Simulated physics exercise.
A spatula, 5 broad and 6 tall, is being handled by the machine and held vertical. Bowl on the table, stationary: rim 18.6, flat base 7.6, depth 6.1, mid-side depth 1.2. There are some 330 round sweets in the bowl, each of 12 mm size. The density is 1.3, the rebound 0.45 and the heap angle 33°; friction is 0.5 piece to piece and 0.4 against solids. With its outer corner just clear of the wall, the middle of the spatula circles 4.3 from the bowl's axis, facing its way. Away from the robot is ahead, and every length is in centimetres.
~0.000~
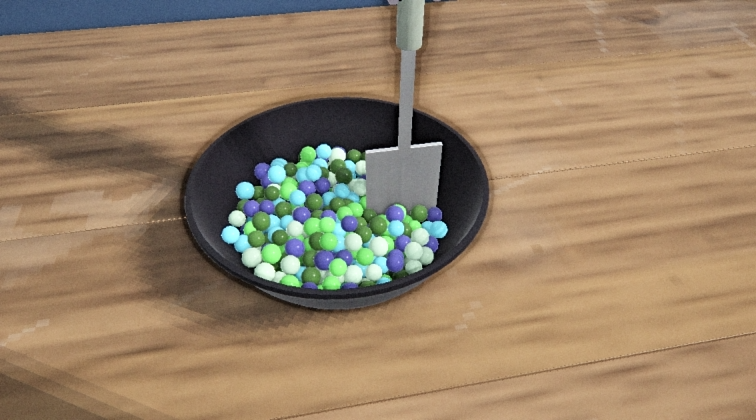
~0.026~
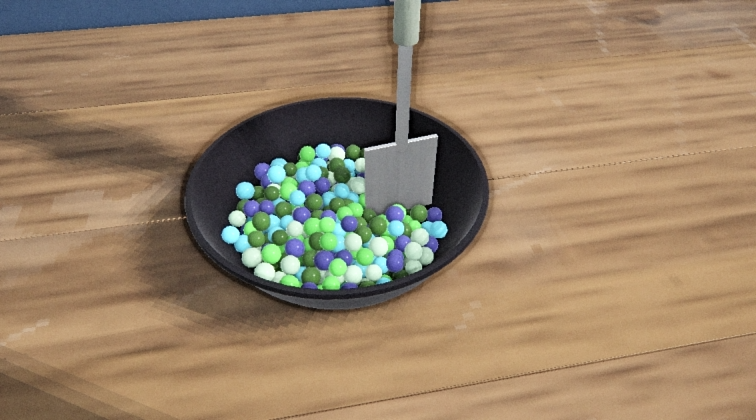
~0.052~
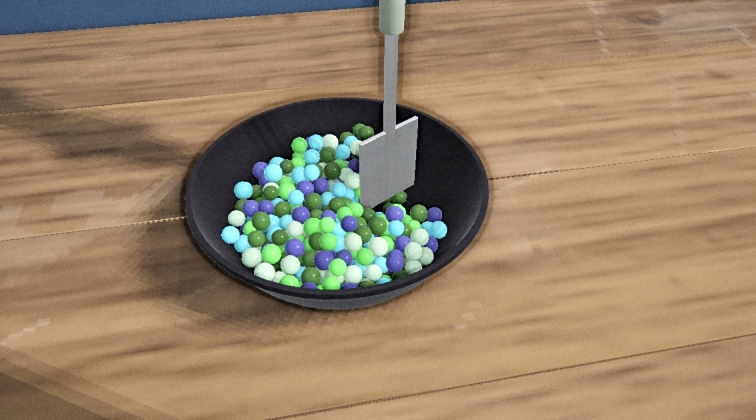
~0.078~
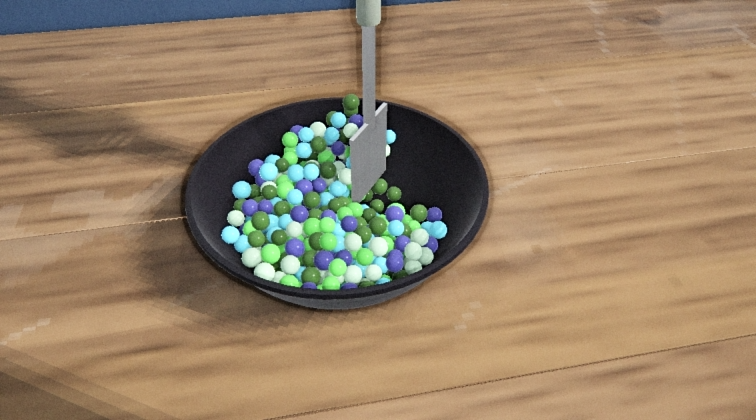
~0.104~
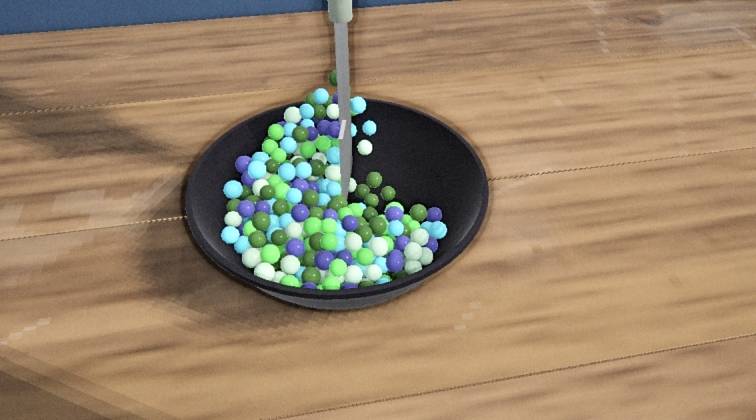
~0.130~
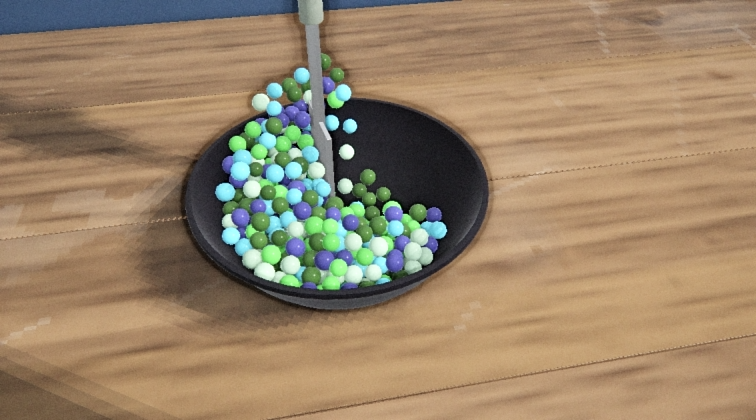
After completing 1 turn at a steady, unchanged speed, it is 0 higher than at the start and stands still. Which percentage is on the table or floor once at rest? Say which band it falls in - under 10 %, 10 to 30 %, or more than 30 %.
It falls above 30 %.
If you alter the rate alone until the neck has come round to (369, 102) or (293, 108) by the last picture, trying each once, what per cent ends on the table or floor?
Near 15 per cent for the first, near 50 per cent for the second.
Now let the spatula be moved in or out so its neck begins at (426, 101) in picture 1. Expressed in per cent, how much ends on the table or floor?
It comes to around 15 percent.
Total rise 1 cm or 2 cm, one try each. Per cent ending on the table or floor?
30 and 25 %.
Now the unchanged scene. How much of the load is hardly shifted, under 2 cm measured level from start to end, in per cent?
Roughly 5 percent of the load.
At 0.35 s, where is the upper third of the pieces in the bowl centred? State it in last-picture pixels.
Centre, approx.: (428, 217).
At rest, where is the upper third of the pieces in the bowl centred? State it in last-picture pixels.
It is centred around (358, 167).
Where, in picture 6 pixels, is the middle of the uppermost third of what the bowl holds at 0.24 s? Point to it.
Centre estimate: Approx. (277, 234) px.
After 0.24 s, 196° round, highest piece 10 above the table; 292 in the bowl, 34 in flight or on the tool.
After 0.35 s, 293° round, highest piece 11 above the table; 241 in the bowl, 43 on the table or floor, 42 in flight or on the tool.
After 0.60 s, 0° round, highest piece 6 above the table; 197 in the bowl, 129 on the table or floor.
After 1.30 s, 0° round, highest piece 6 above the table; 197 in the bowl, 129 on the table or floor.
In the end, 197 in the bowl, 129 on the table or floor. That is 40 % on the table or floor.
